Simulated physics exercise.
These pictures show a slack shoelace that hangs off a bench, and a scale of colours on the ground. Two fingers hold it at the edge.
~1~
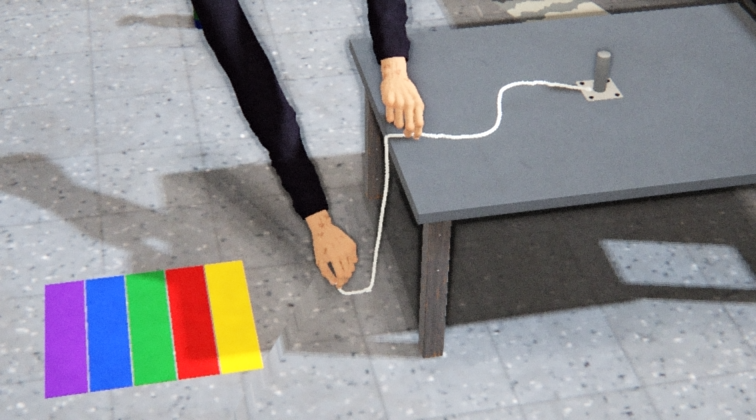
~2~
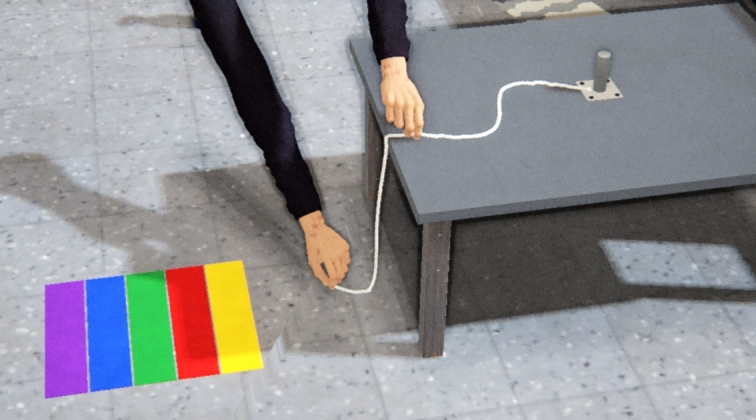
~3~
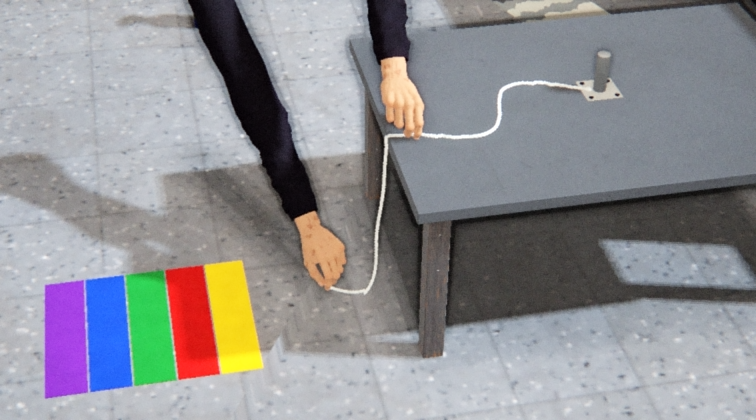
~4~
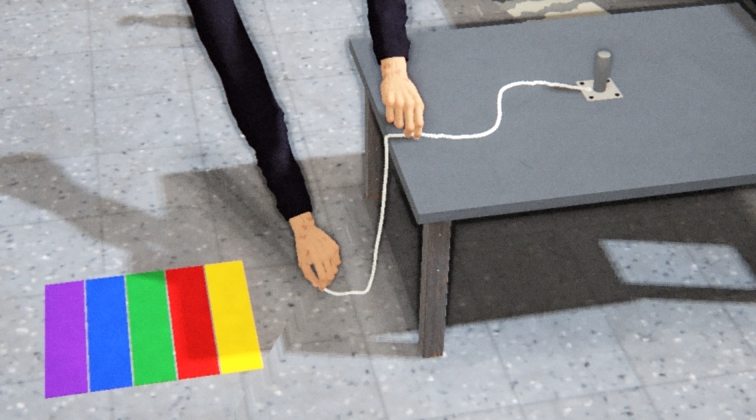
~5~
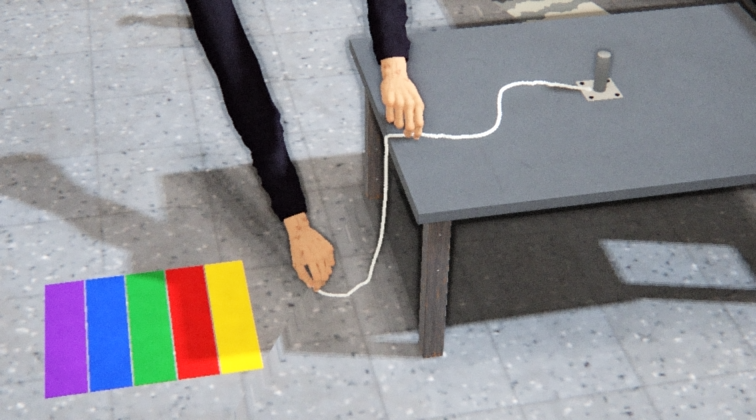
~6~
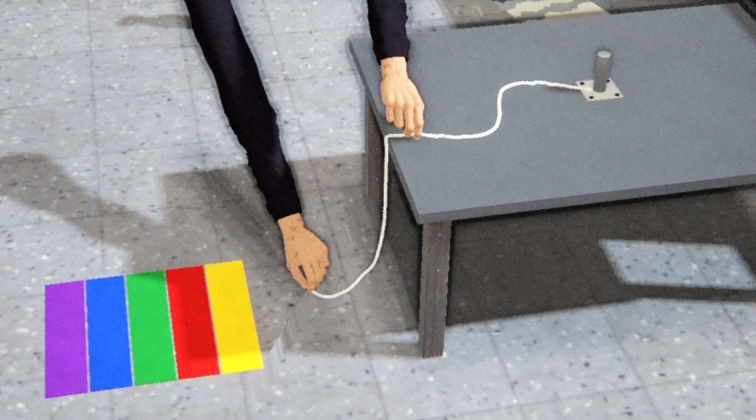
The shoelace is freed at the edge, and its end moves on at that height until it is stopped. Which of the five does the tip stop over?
The green one.
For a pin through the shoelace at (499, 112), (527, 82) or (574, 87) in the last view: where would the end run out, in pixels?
Try by try, around (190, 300), (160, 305) and (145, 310).
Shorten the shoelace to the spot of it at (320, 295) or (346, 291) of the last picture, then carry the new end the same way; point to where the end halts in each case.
Near (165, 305) and (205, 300).
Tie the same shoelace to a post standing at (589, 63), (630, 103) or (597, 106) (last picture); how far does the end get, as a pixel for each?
About (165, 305), (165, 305) and (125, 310).
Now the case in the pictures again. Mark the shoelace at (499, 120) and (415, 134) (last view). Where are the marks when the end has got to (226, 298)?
They go to (452, 121) and to (382, 159).
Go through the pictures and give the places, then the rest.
In the first picture, end (337, 283); yellow (239, 350); red (196, 356); green (153, 361); blue (110, 367); purple (66, 373).
In the second picture, end (329, 284); shoelace through (551, 85) (499, 100) (468, 137) (387, 143) (378, 209) (375, 273).
In the third picture, end (325, 285).
In the fourth picture, end (320, 286); shoelace through (551, 85) (499, 100) (468, 137) (387, 143) (383, 208) (373, 274).
In the fifth picture, end (314, 286).
In the sixth picture, end (308, 287); shoelace through (551, 85) (499, 100) (468, 137) (387, 143) (385, 208) (367, 272).
Soon after, end near (226, 298); over yellow.
Then, end near (173, 304); over red.
At full stretch, end near (142, 308); over green. It halts on the green strip.
